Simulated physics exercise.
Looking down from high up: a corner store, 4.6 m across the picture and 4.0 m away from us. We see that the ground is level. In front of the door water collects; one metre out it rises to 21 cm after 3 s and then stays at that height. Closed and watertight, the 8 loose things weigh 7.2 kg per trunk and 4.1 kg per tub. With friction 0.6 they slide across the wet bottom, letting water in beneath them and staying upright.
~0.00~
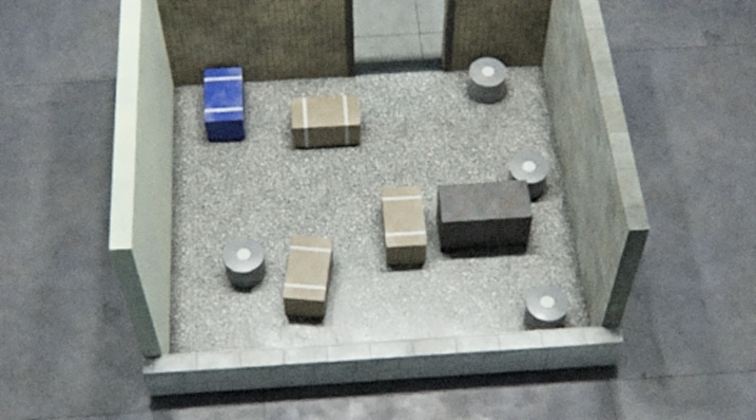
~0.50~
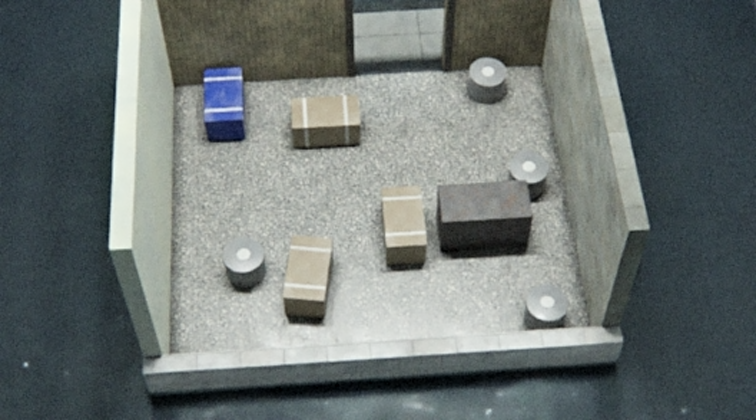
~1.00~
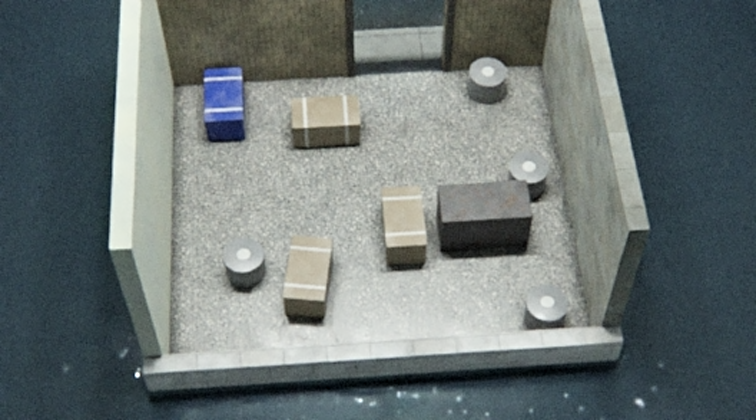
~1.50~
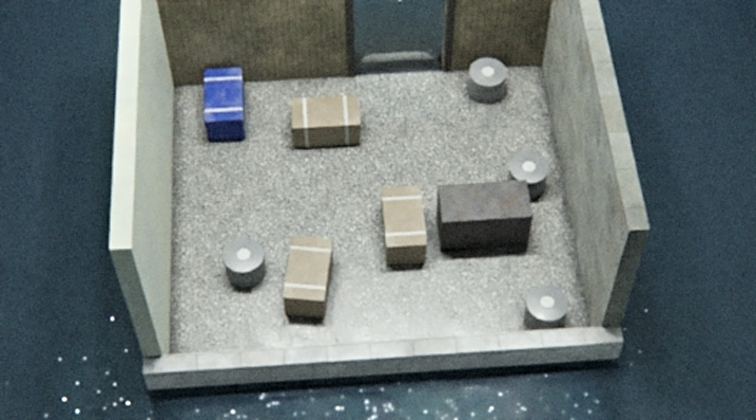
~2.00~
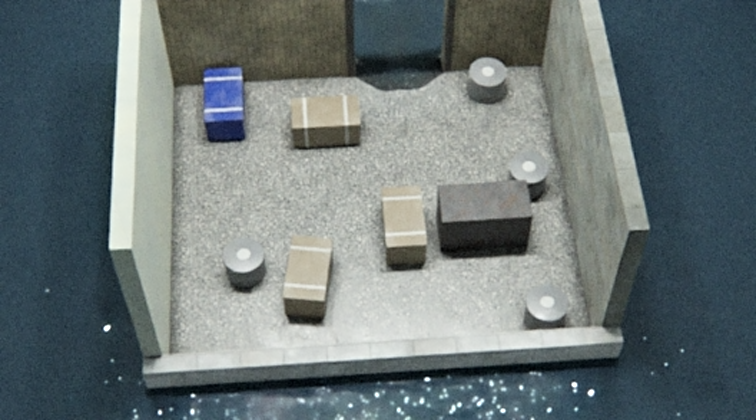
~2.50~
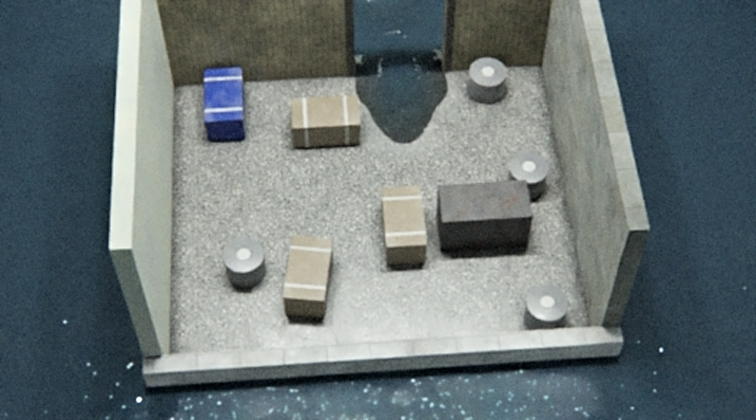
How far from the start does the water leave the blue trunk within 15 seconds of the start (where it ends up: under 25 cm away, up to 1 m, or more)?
Looks like it will get pushed a long way.
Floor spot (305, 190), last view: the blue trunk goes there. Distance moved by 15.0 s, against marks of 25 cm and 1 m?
Well, it gets a small push.
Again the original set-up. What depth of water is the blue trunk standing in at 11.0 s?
About 5 cm.
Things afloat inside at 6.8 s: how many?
3.
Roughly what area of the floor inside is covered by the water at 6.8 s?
At that time the wet patch spans about 17 m2.
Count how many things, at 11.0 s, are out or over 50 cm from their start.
By that point, 7.
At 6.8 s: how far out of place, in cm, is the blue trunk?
0 cm, give or take.
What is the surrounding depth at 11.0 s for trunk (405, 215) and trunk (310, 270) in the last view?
I'd estimate 11 cm for the first and 7 cm for the second.
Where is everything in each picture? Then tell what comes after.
The blue trunk at (223, 94), on the bottom; 0.0 m2 under water; 0 of 8 have shifted, in the first picture.
The blue trunk at (223, 94), on the bottom; 0.0 m2 under water; 0 of 8 have shifted, in the second picture.
The blue trunk at (223, 94) rests on the ground; water covers 0.0 m2; 0 of 8 have shifted, in the third picture.
The blue trunk at (223, 94) rests on the ground; 0.0 m2 under water; 0 of 8 have shifted, in the fourth picture.
The blue trunk at (223, 94) rests on the ground; water covers 0.2 m2; 0 of 8 have shifted, in the fifth picture.
The blue trunk at (223, 94) rests on the ground; water covers 0.8 m2; 0 of 8 have shifted, in the sixth picture.
After 3.5 s the blue trunk is near (223, 94), 0.0 m from its start, aground; 0 afloat.
After 6.8 s the blue trunk is near (223, 94), 0.0 m from its start, aground; 3 afloat.
After 11.0 s the blue trunk is near (230, 87), 0.1 m from its start, afloat; 8 afloat.
After 15.0 s the blue trunk is near (362, 126), 1.7 m from its start, afloat; 8 afloat.
